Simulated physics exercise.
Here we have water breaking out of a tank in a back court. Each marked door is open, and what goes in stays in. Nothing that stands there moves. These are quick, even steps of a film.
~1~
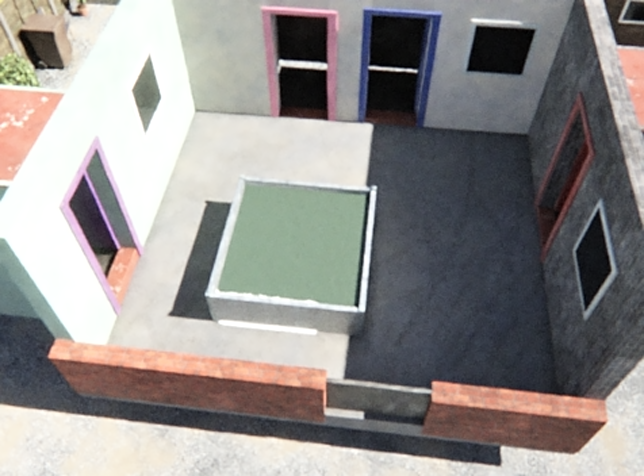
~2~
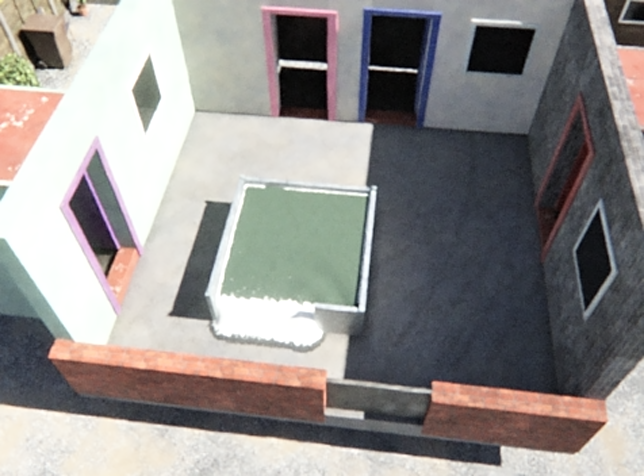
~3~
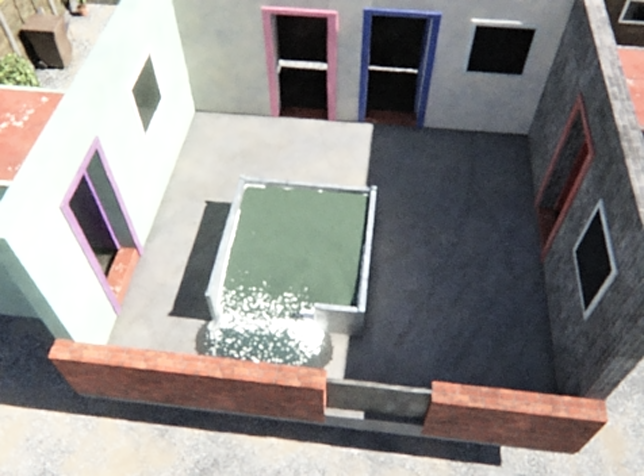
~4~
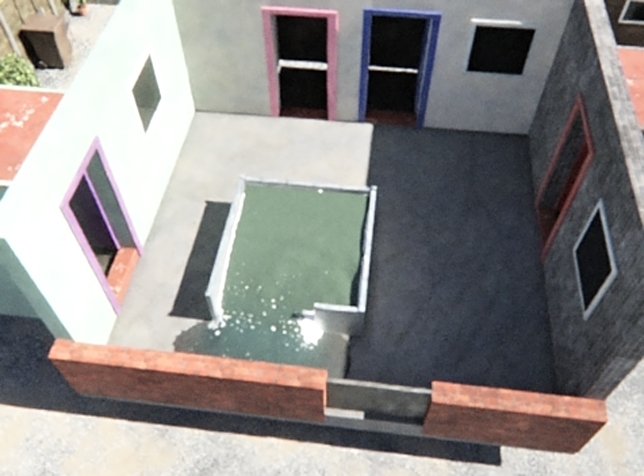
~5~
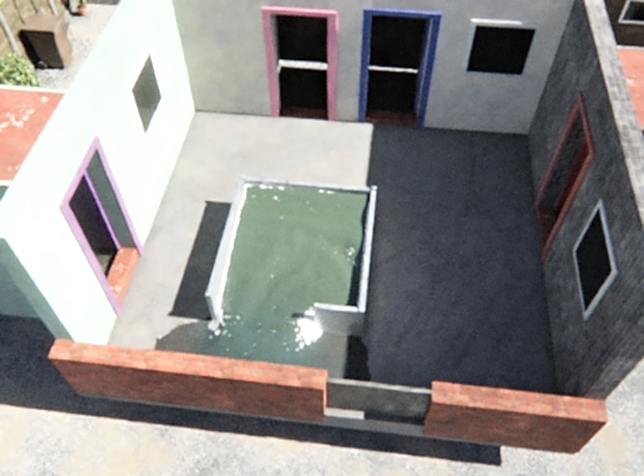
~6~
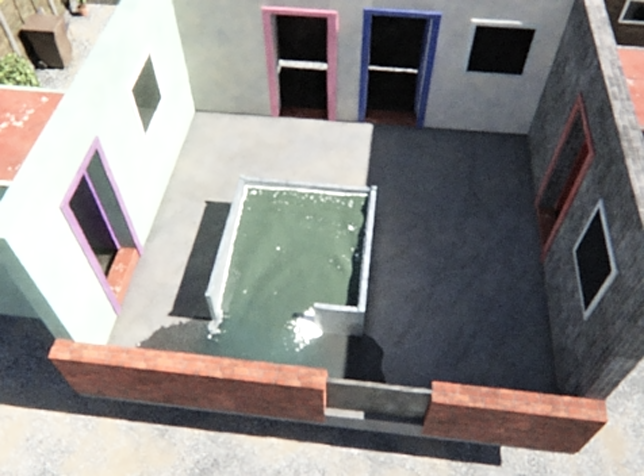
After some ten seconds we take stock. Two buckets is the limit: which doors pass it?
The red door holds within the limit; the blue door holds within the limit; the pink door floods; the purple door holds within the limit.
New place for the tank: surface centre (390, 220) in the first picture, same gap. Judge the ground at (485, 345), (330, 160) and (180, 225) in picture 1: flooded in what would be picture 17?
In turn: Awash, clear, clear.
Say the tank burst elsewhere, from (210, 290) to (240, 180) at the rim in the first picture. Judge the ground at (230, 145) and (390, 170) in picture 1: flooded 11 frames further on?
As listed: Covered, not flooded.
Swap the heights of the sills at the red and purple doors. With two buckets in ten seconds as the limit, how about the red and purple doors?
One by one: The red one keeps below it, the purple one floods.
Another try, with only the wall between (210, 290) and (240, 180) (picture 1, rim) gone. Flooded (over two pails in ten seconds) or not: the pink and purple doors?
One by one: Pink goes over; purple floods.
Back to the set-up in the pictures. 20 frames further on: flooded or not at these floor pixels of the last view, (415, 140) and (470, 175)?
In turn: Free of water, no water.
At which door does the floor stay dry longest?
I say the blue-painted one.
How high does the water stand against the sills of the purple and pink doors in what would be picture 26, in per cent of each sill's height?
About 80 and 10 per cent.
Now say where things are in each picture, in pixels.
The first picture shows still water in the water tank at (297, 242).
In the second picture, water pours out at (265, 315) and has run to (317, 338).
In the third picture, the front is at (313, 367), out from the gap at (266, 316).
In the fourth picture, the front is at a hidden place, out from the gap at (266, 317).
In the fifth picture, water pours out at (266, 317) and has run to a hidden place.
In the sixth picture, the front is at a hidden place, out from the gap at (266, 317).
A moment on, water covers 15 % of the floor; the red door not reached, the blue door not reached, the pink door not reached, the purple door not reached.
Next, water covers 35 % of the floor; the red door not reached, the blue door not reached, the pink door not reached, the purple door wet at the sill, nothing in.
Then, water covers 60 % of the floor; the red door wet at the sill, nothing in, the blue door not reached, the pink door not reached, the purple door under two buckets in.
Later, water covers 90 % of the floor; the red door wet at the sill, nothing in, the blue door wet at the sill, nothing in, the pink door over two buckets in, the purple door under two buckets in.
In the end, water covers 100 % of the floor; the red door wet at the sill, nothing in, the blue door under two buckets in, the pink door over two buckets in, the purple door under two buckets in.
